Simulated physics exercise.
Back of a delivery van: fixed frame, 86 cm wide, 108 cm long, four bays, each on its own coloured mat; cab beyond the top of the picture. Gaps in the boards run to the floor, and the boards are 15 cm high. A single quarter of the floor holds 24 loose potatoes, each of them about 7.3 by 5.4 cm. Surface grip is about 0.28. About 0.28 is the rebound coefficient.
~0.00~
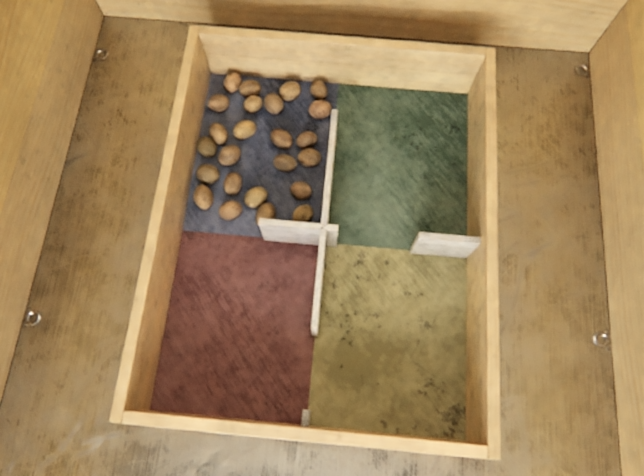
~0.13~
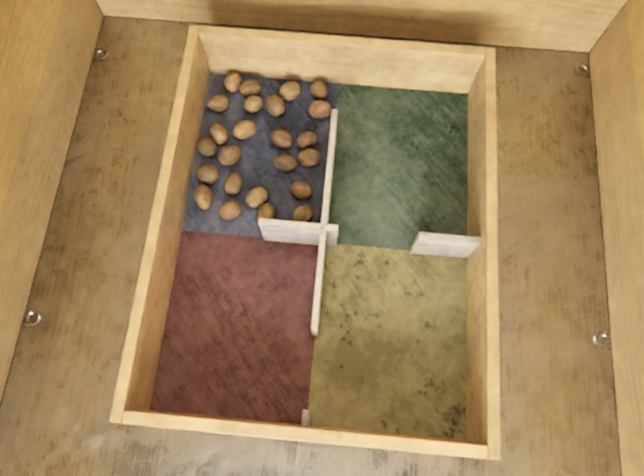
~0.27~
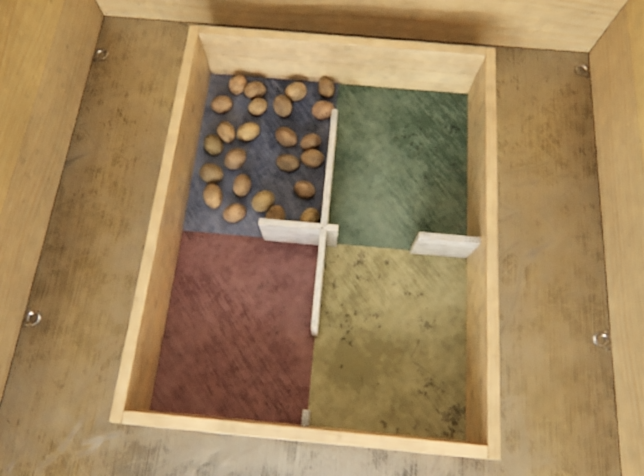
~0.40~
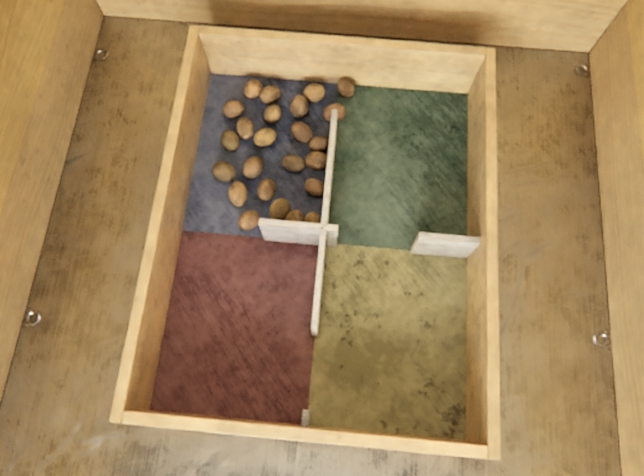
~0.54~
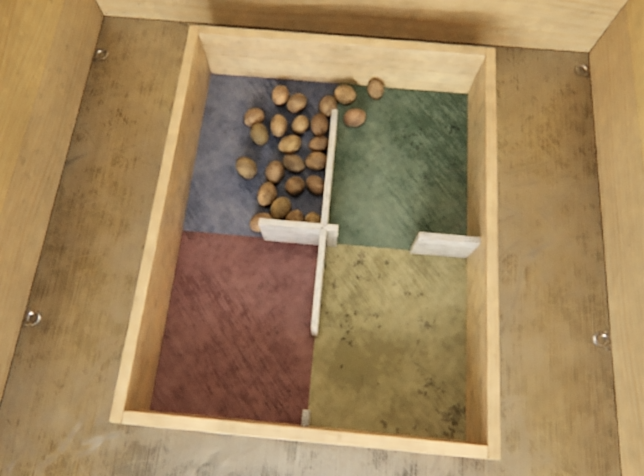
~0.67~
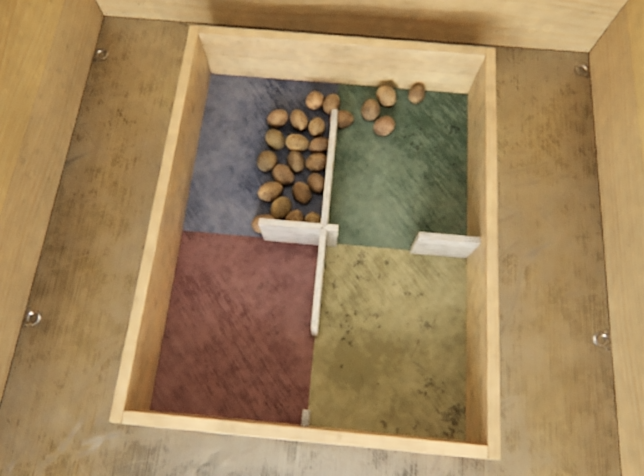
In a delivery van's four-bay wooden tray, loose potatoes sliding rightward across the blue mat, several passing into the green bay.
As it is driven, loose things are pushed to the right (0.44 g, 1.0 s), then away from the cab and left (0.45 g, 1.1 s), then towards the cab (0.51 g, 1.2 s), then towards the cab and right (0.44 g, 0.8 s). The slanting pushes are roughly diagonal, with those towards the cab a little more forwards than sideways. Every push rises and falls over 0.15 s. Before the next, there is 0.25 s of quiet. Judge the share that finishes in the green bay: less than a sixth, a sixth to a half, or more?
Once things settle, the green bay holds anywhere from one sixth to half of the load.
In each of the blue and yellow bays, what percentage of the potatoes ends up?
Final shares: Blue at 60, yellow at 0 percent.
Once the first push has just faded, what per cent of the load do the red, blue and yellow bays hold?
Red 0 %, blue 70 %, yellow 0 %.
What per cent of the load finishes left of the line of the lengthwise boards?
About 70 %.
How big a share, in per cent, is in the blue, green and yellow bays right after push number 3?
Blue 80, green 20, yellow 0 %.
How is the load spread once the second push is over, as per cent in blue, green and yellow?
The split comes out as blue 10 per cent, green 20 per cent and yellow 10 per cent.
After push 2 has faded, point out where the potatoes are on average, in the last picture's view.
The mean place sits near (237, 289).
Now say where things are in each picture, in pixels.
Middle of the blue mat (263, 152); middle of the green mat (401, 163); middle of the red mat (239, 324); middle of the yellow mat (392, 338); 24 in the blue bay; the potato farthest behind, in the direction of the first push, is at (207, 147), in the first picture.
In the second picture, 24 in the blue bay; the potato farthest behind, in the direction of the first push, is at (207, 147).
In the third picture, 24 in the blue bay; the potato farthest behind, in the direction of the first push, is at (213, 145).
In the fourth picture, 23 in the blue bay and 1 in the green bay; the potato farthest behind, in the direction of the first push, is at (234, 109).
In the fifth picture, 21 in the blue bay and 3 in the green bay; the potato farthest behind, in the direction of the first push, is at (254, 117).
In the sixth picture, 19 in the blue bay and 5 in the green bay; the potato farthest behind, in the direction of the first push, is at (267, 161).
After push 1 (1.24 s), 16 in the blue bay and 8 in the green bay.
After push 2 (2.59 s), 16 in the red bay, 2 in the blue bay, 4 in the green bay and 2 in the yellow bay.
After push 3 (4.04 s), 1 in the red bay, 18 in the blue bay, 4 in the green bay and 1 in the yellow bay.
After push 4 (5.09 s), 1 in the red bay, 15 in the blue bay and 8 in the green bay.
Outcome (at 5.60 s), 1 in the red bay, 15 in the blue bay and 8 in the green bay. Asked share, 8 of 24, 33 per cent.
